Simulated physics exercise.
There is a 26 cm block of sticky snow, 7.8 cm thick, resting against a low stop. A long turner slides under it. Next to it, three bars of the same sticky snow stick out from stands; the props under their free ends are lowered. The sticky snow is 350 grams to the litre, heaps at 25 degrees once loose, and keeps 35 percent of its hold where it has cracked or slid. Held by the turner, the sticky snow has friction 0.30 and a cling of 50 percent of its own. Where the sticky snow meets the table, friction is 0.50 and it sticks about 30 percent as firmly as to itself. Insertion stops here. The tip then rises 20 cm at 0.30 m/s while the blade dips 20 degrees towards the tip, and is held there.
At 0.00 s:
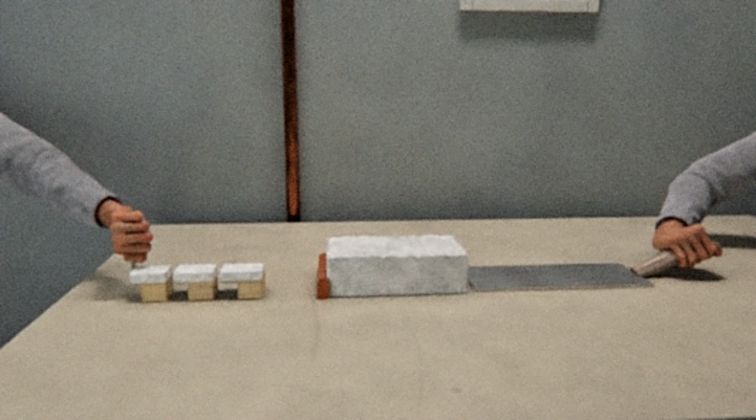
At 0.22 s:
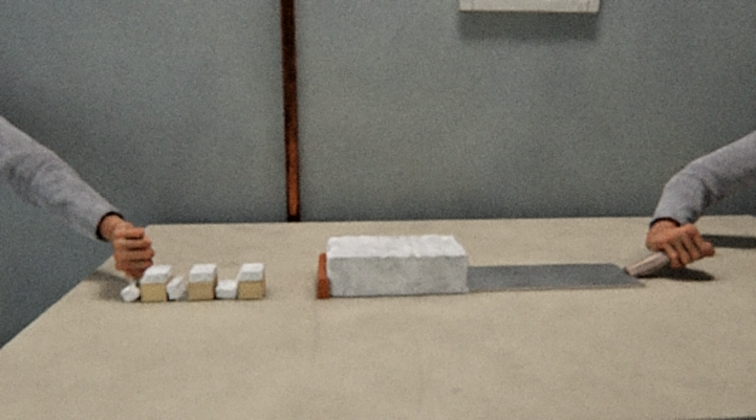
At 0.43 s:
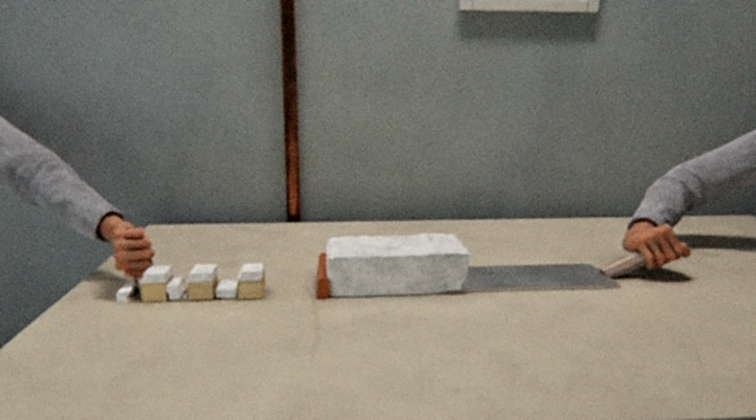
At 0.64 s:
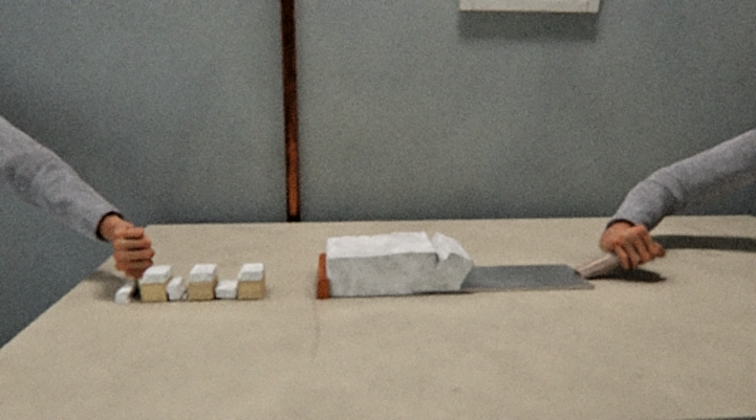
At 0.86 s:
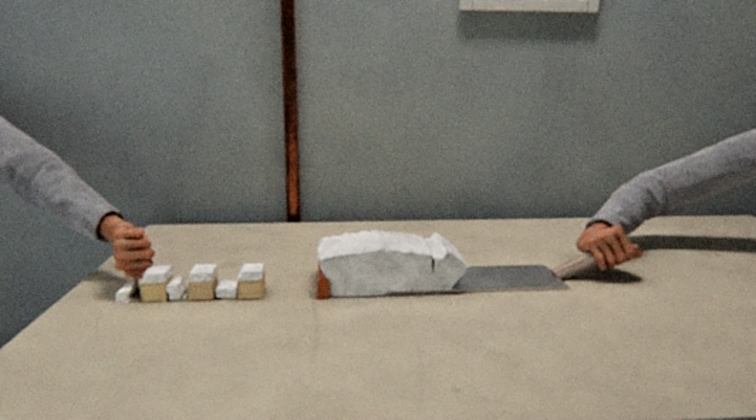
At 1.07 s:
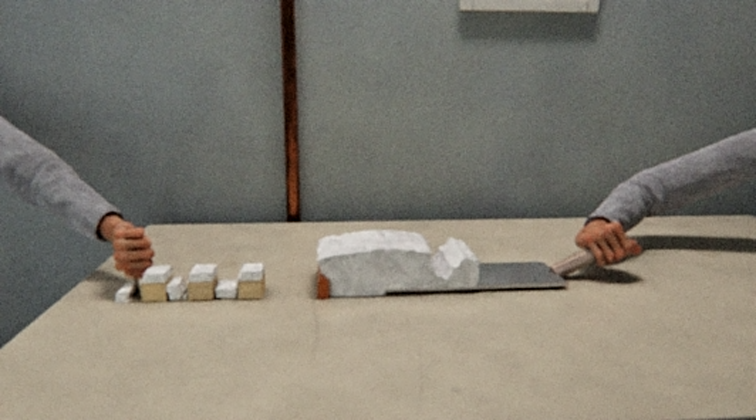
The footage shows snowy ends breaking from three small blocks at left beside one hand, while another hand pushes a flat blade leftward under a larger white block, whose right end cracks and separates before the blade stops moving.
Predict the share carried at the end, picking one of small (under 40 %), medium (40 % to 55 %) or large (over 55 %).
Predicted: Medium.
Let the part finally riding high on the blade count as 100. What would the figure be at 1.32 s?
The value is close to 40 %.
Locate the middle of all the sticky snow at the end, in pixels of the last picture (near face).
Look around (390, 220) on the near face.
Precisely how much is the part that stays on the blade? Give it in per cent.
The figure comes to about 50 percent.
By 1.32 s, the tip is 7.7 cm up.
By 1.61 s, the tip is 16 cm up.
By 1.91 s, the tip is 20 cm up and 49 % is riding high on the blade.
By 2.20 s, the tip is 20 cm up and 49 % is riding high on the blade.
By 2.50 s, at the end, the tip is 20 cm up and 48 % is riding high on the blade.
